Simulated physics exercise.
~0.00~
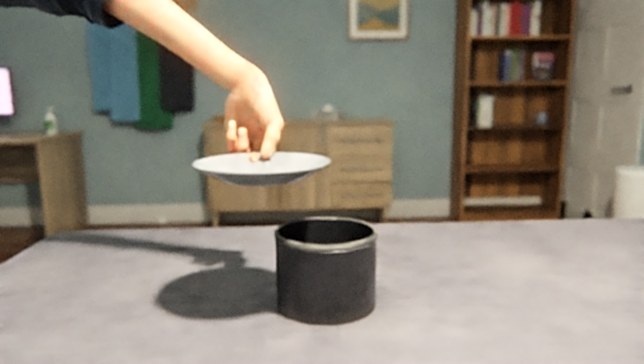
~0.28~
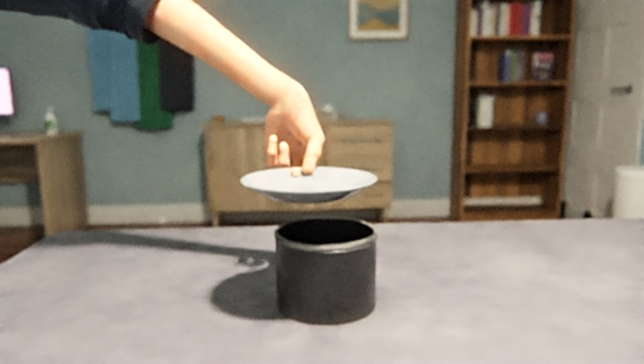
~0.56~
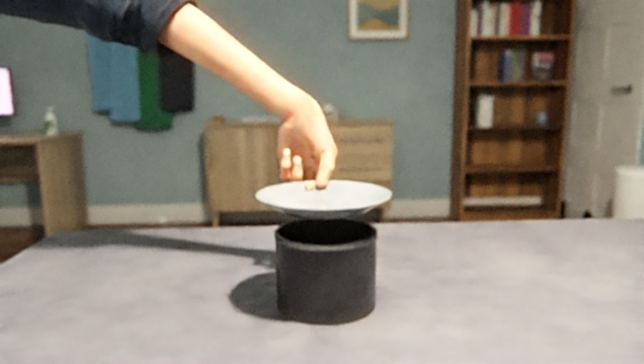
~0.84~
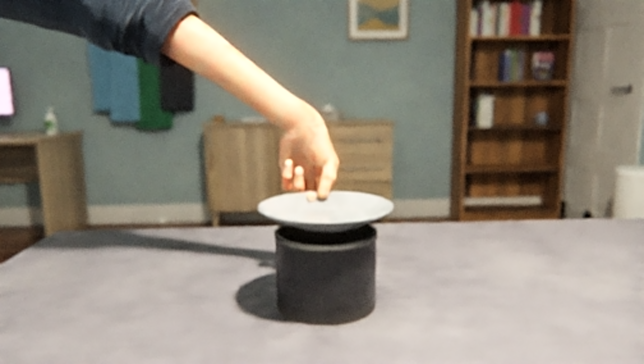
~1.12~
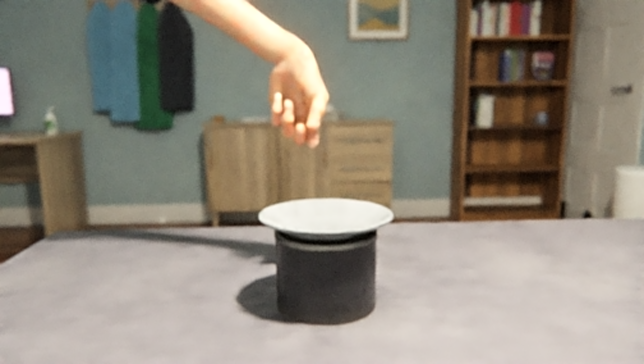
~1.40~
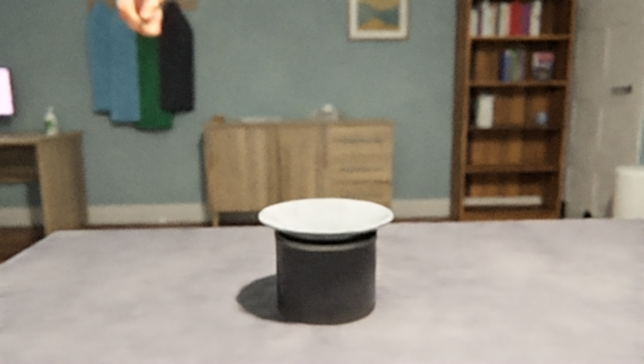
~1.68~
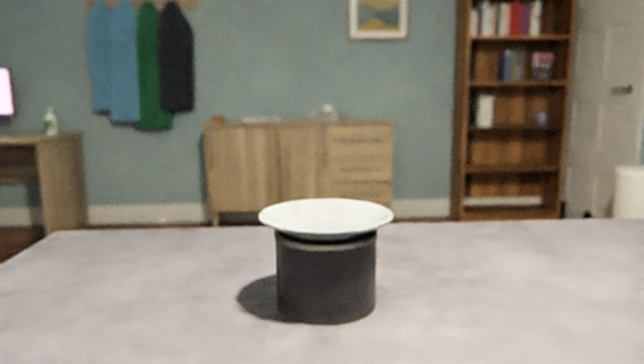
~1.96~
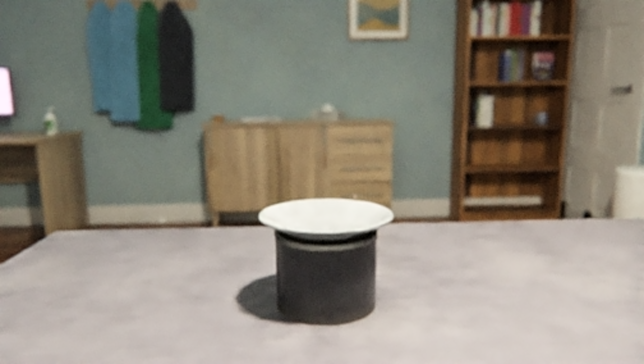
A pale grey saucer hangs from the fingers of a hand reaching in from the upper left, above a grey table seen from the front in a blurred, blue-green room. On the table stands a dark, open cylindrical container, with wooden cabinets, a bookcase and hanging clothes behind. The hand carries the saucer right and lowers it until it sits over the container's mouth. The fingers let go, and the hand draws back up and to the left, out of view. The saucer stays still on the rim, covering the opening like a lid.
